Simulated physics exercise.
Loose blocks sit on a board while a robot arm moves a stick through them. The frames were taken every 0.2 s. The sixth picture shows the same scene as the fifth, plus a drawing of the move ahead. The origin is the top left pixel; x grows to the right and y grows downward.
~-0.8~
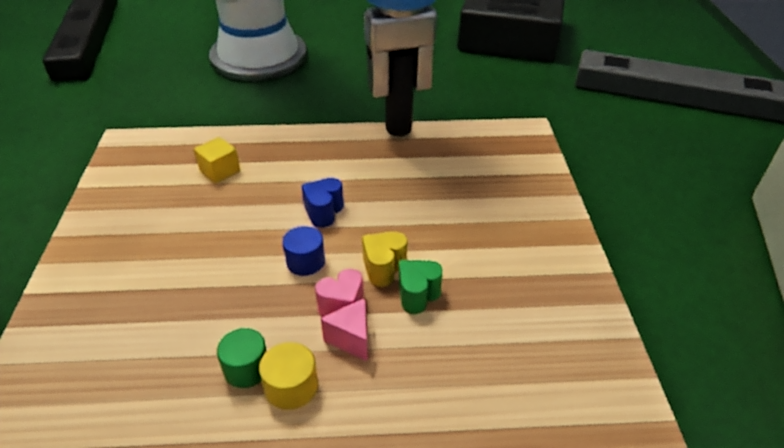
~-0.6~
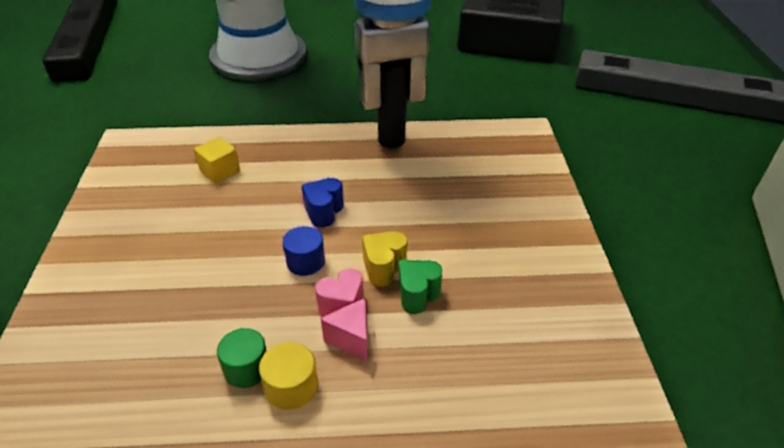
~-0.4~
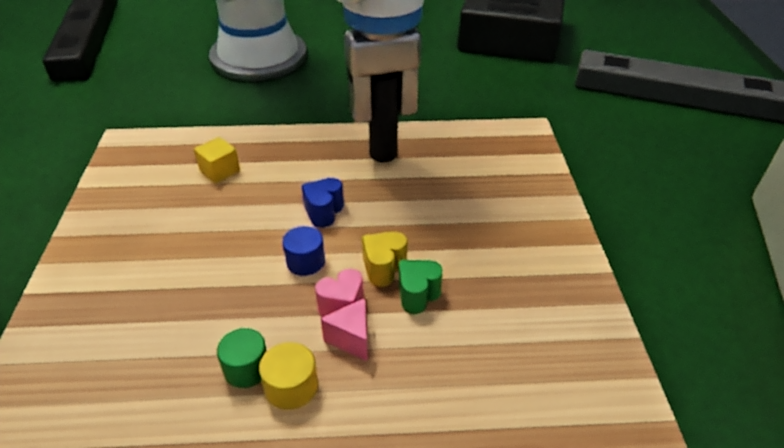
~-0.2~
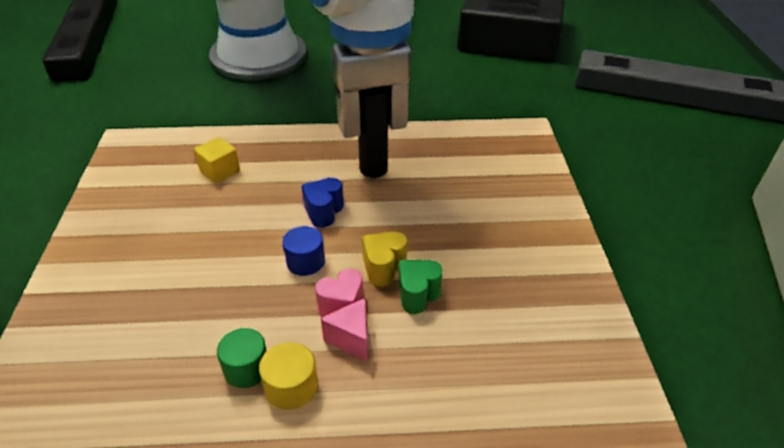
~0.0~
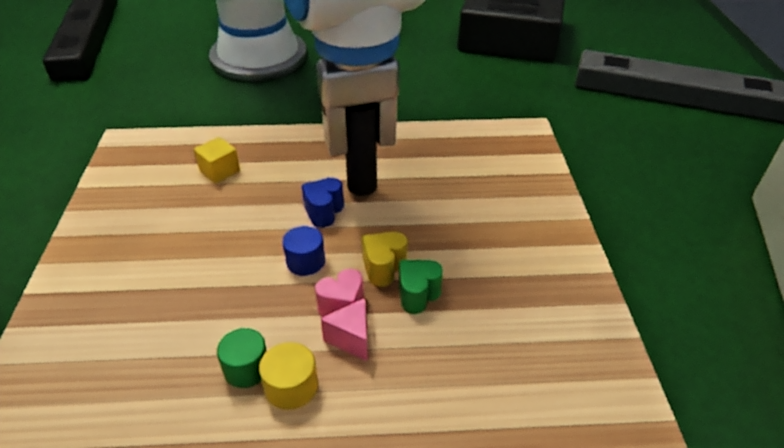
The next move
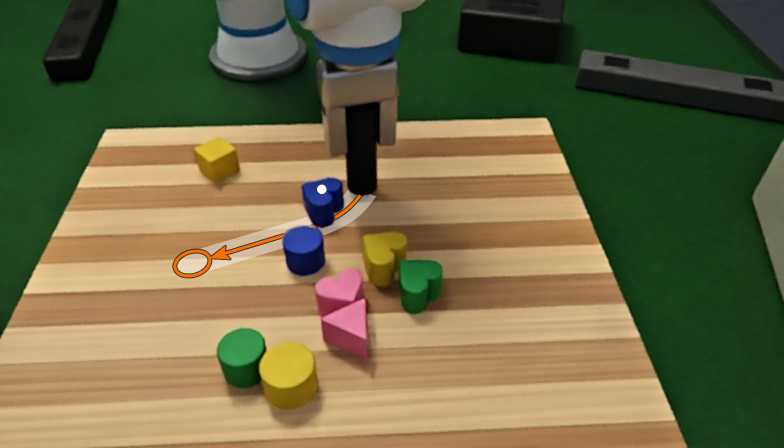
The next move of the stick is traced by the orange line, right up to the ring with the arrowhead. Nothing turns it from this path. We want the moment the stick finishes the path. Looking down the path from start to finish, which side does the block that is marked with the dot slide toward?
Right.
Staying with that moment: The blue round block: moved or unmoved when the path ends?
By the end it is where it was.
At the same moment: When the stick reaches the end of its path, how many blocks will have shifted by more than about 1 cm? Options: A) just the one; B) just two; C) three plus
The correct letter is A.
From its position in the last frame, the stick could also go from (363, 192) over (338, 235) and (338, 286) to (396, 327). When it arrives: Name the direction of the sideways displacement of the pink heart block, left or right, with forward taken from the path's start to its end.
Its sideways move is to the left.
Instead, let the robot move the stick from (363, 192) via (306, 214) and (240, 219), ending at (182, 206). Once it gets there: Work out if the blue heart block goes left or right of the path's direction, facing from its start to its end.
It gets pushed left.
The drawn path runs from (363, 192) over (321, 224) and (259, 243) to (193, 263); the dot is on the blue heart block.
What follows on the original path. One third of the way, stick at (321, 218); blue heart block at (278, 205), turned 35° clockwise.
Two thirds of the way, stick at (257, 237); blue heart block at (219, 210), turned 90° clockwise.
At the end, stick at (191, 257); blue round block not moved; blue heart block at (197, 211), turned 160° clockwise.
